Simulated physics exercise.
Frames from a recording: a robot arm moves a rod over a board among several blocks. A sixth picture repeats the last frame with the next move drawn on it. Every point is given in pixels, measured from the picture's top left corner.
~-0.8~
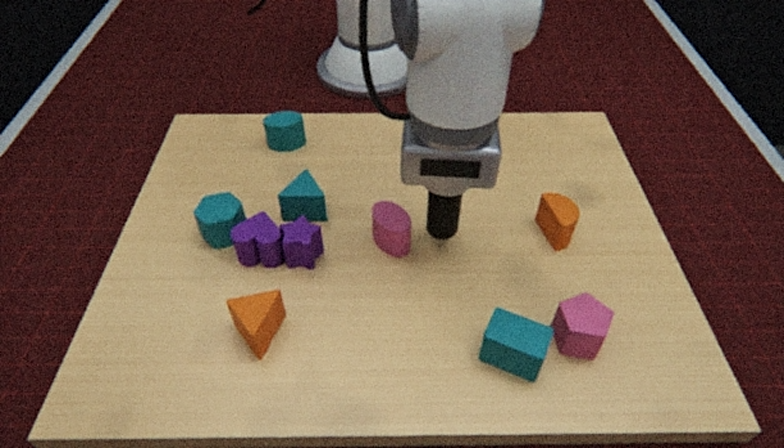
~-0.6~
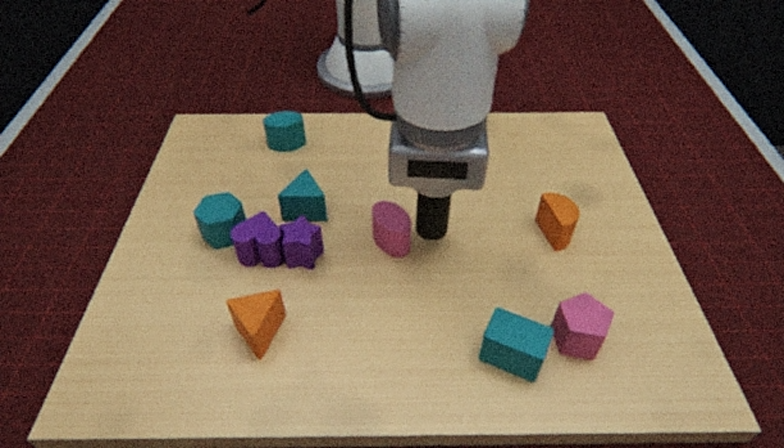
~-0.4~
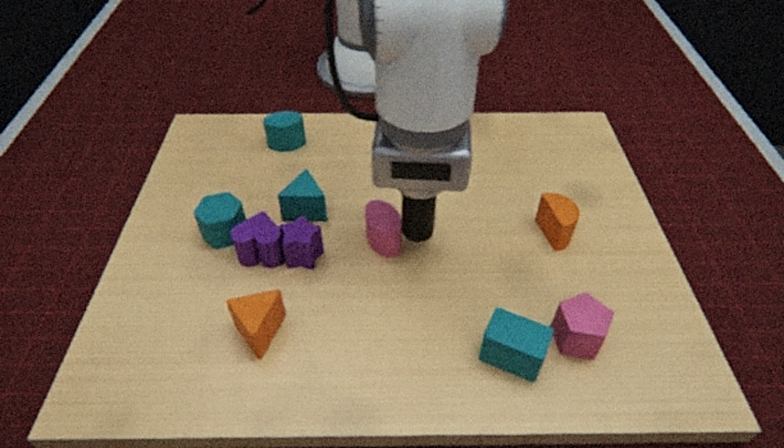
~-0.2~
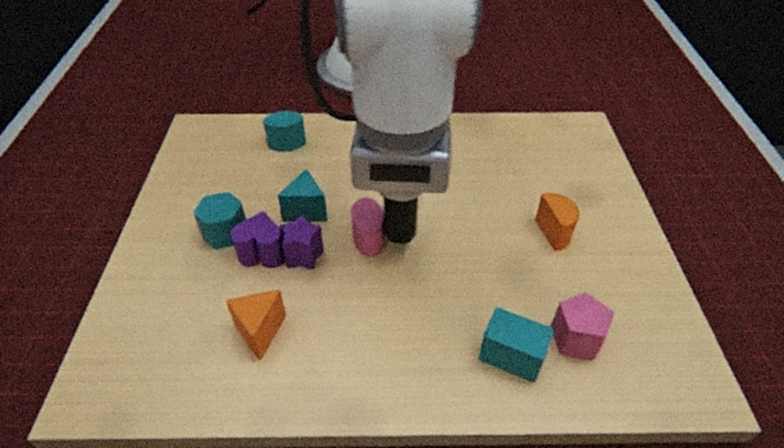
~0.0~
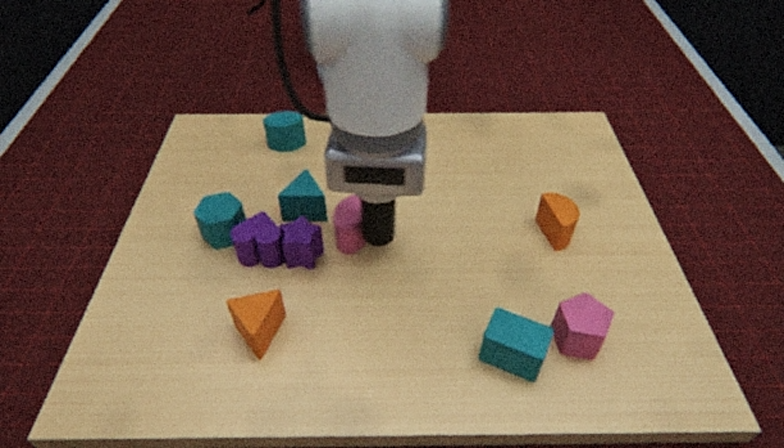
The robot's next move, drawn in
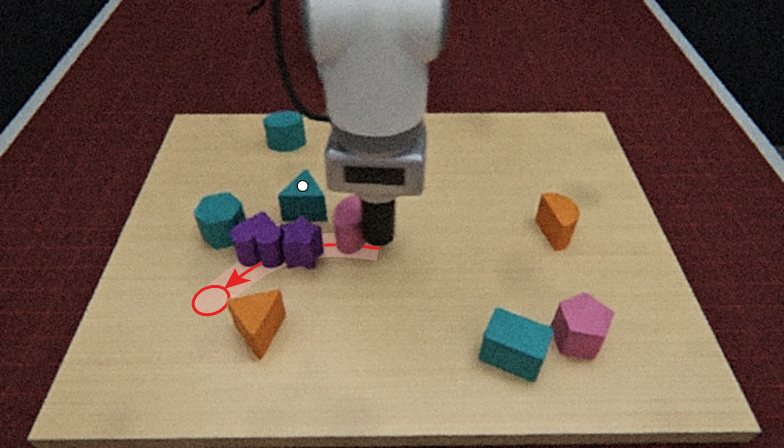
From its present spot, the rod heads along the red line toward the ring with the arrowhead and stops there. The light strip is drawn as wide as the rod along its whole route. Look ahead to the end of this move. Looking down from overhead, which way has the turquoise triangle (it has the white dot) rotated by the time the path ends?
Counterclockwise rotation.
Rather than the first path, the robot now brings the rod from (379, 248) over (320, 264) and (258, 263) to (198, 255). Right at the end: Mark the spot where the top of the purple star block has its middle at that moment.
It is at (163, 220).
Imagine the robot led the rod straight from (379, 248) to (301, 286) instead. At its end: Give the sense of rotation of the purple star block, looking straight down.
Twists clockwise.
The drawn path runs from (379, 248) over (320, 246) and (262, 263) to (211, 300); the dot is on the turquoise triangle.
On the path given first. One third of the way, rod at (317, 232); purple heart block at (251, 230); purple star block at (290, 236); turquoise triangle at (298, 180), turned 20° anticlockwise; pink oval at (317, 197), turned 85° clockwise.
Two thirds of the way, rod at (258, 249); purple heart block at (217, 243), turned 40° clockwise; purple star block at (255, 263), turned 50° anticlockwise; turquoise triangle at (298, 180), turned 20° anticlockwise; pink oval at (317, 197), turned 85° clockwise.
At the end, rod at (206, 287); turquoise six-sided block not moved; purple heart block at (182, 254), turned 95° clockwise; purple star block at (243, 277), turned 105° anticlockwise; turquoise triangle at (298, 180), turned 20° anticlockwise; pink oval at (317, 197), turned 85° clockwise.
